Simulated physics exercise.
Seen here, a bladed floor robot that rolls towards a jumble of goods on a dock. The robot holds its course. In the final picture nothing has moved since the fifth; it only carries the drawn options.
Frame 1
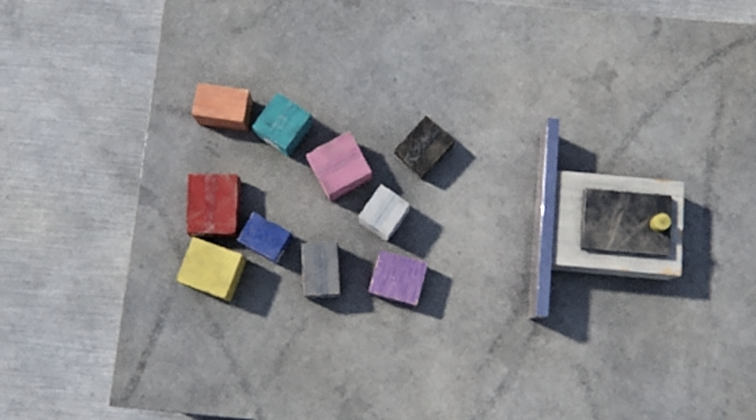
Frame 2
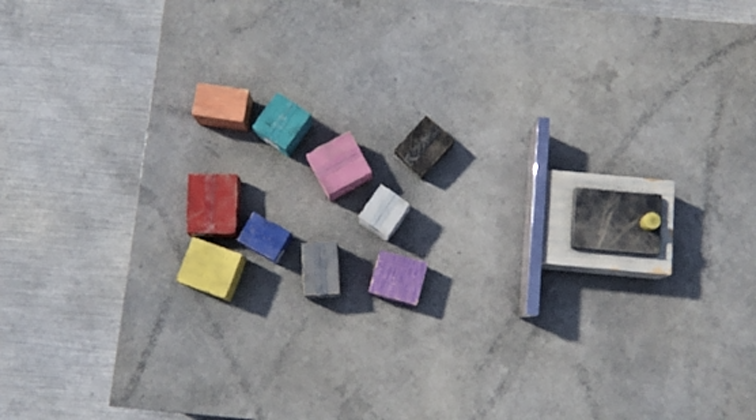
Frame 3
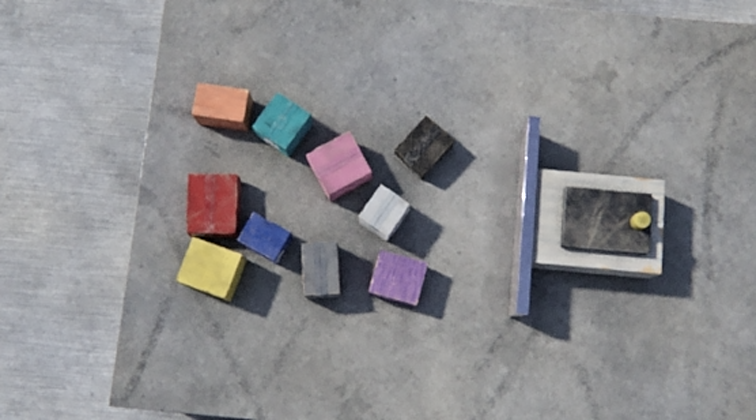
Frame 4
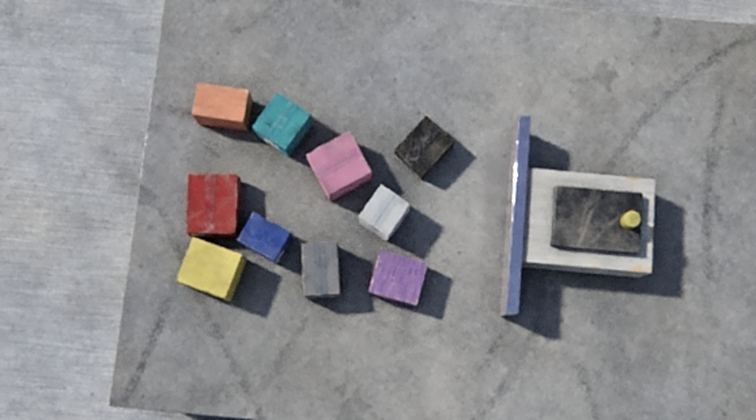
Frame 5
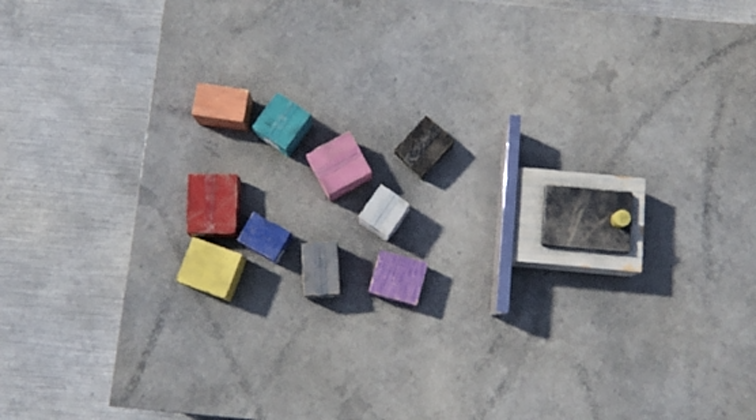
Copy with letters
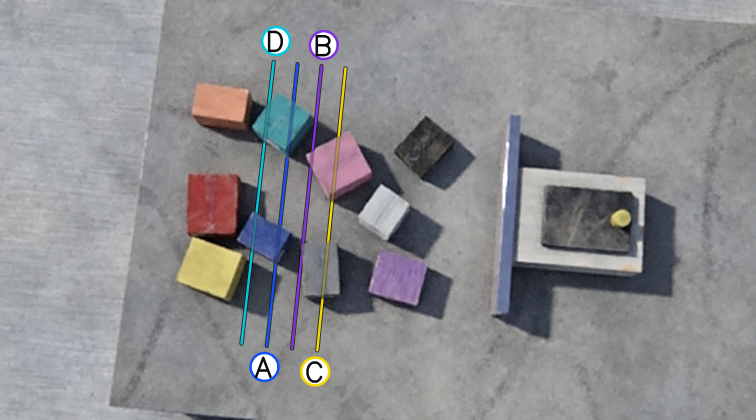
On a grey concrete dock, a loose jumble of colourful boxes sits at the left while a pale robot with a wide blue blade stands to their right. The robot rolls slowly and steadily left in a straight line, slightly narrowing the gap, and the boxes stay still, untouched.
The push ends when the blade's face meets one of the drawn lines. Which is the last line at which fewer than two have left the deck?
Line D.
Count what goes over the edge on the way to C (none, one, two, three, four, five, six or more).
The count is none.
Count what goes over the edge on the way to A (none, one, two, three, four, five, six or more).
By then, none.
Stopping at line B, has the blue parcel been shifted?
By then, yes.
On the marked copy, A at (283, 201); B at (307, 203); C at (332, 206); D at (258, 199).
With D. Early on, robot (490, 210); purple crate (381, 279); black box (395, 150).
Further on, robot (398, 202); red parcel (183, 192); orange crate (217, 105).
At the end, robot (328, 196); yellow crate (135, 271); red parcel (152, 164); none fallen.
As for the rest, A is within the limit but short; B is within the limit but short; C is within the limit but short.
